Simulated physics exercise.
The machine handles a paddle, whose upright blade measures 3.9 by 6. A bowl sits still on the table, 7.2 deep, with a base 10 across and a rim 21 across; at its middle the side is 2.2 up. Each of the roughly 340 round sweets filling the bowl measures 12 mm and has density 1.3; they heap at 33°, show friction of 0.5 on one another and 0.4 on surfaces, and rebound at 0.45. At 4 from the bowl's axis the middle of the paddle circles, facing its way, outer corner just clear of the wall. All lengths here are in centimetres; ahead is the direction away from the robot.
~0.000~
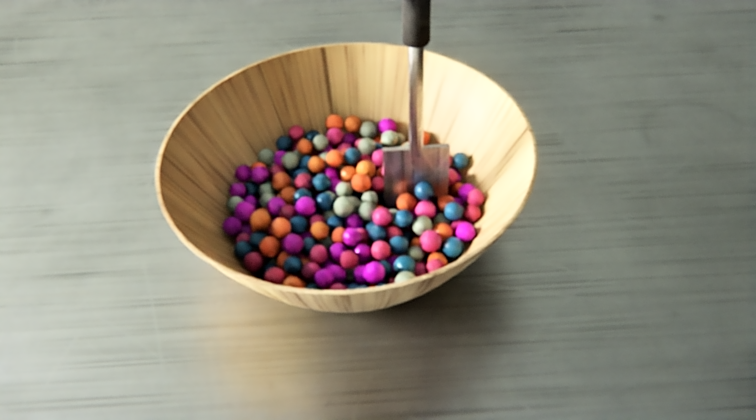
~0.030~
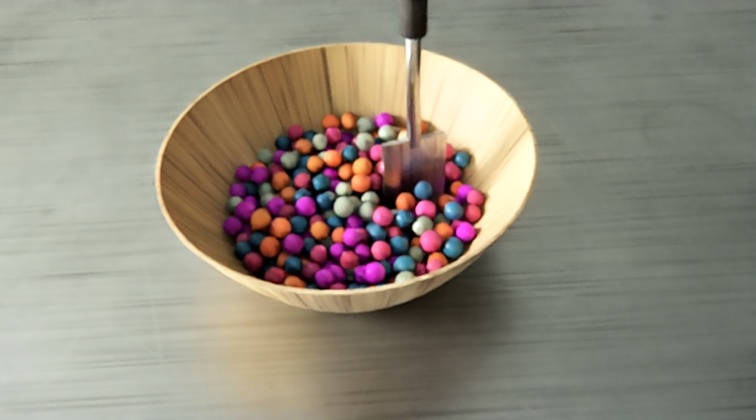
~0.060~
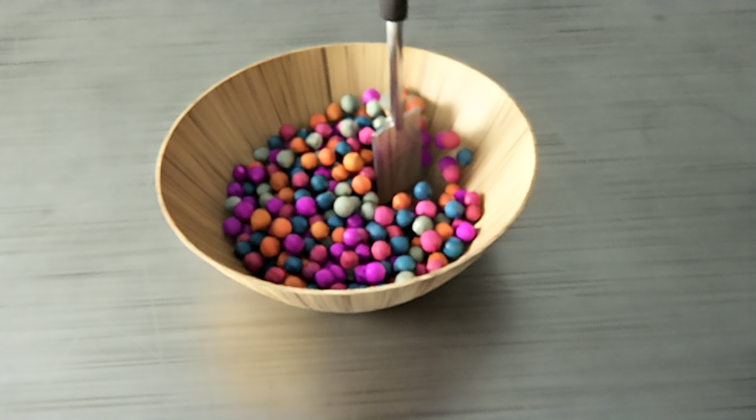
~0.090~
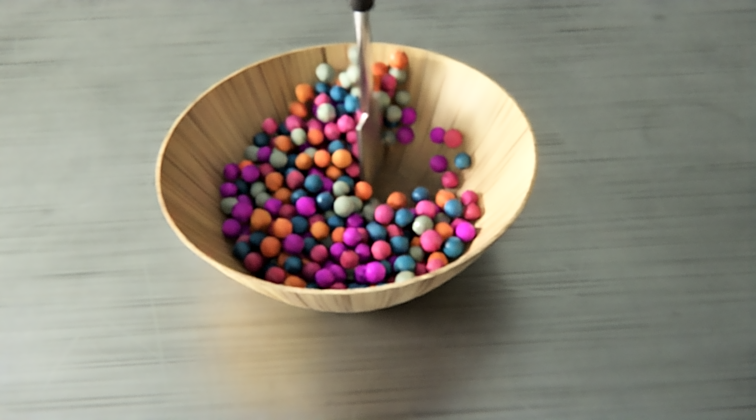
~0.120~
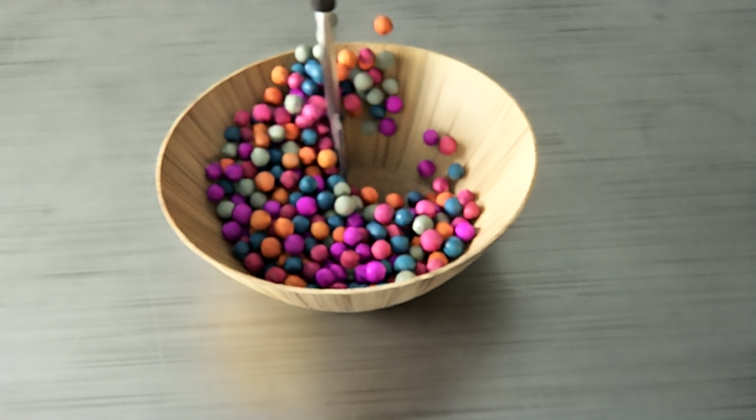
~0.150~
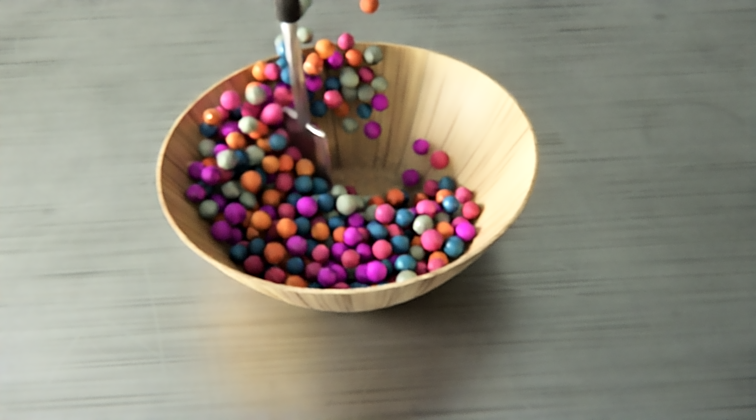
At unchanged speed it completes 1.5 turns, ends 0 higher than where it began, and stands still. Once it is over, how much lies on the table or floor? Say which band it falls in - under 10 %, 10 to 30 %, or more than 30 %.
It falls between 10 and 30 %.
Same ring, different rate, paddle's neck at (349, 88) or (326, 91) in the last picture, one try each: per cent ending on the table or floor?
Roughly 0 and 5 percent, in that order.
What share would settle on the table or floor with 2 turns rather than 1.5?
Close to 20 in a hundred.
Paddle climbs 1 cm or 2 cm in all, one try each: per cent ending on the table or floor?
I'd say some 15 per cent, and some 10 per cent.
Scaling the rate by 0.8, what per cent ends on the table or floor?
That gives some 5 percent.
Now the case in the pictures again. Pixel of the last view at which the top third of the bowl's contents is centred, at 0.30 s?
Around pixel (366, 242).
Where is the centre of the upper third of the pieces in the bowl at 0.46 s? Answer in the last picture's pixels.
Close to pixel (406, 116).
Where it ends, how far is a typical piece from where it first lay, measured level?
About 9 centimetres.
By 0.30 s, 287° round, highest piece 10 above the table; 312 in the bowl, 8 on the table or floor, 18 in flight or on the tool.
By 0.46 s, 82° round, highest piece 9 above the table; 295 in the bowl, 31 on the table or floor, 12 in flight or on the tool.
By 0.74 s, 180° round, highest piece 6 above the table; 288 in the bowl, 48 on the table or floor, 2 in flight or on the tool.
By 1.44 s, 180° round, highest piece 6 above the table; 288 in the bowl, 50 on the table or floor.
Final count, 288 in the bowl, 50 on the table or floor. That is 15 % on the table or floor.
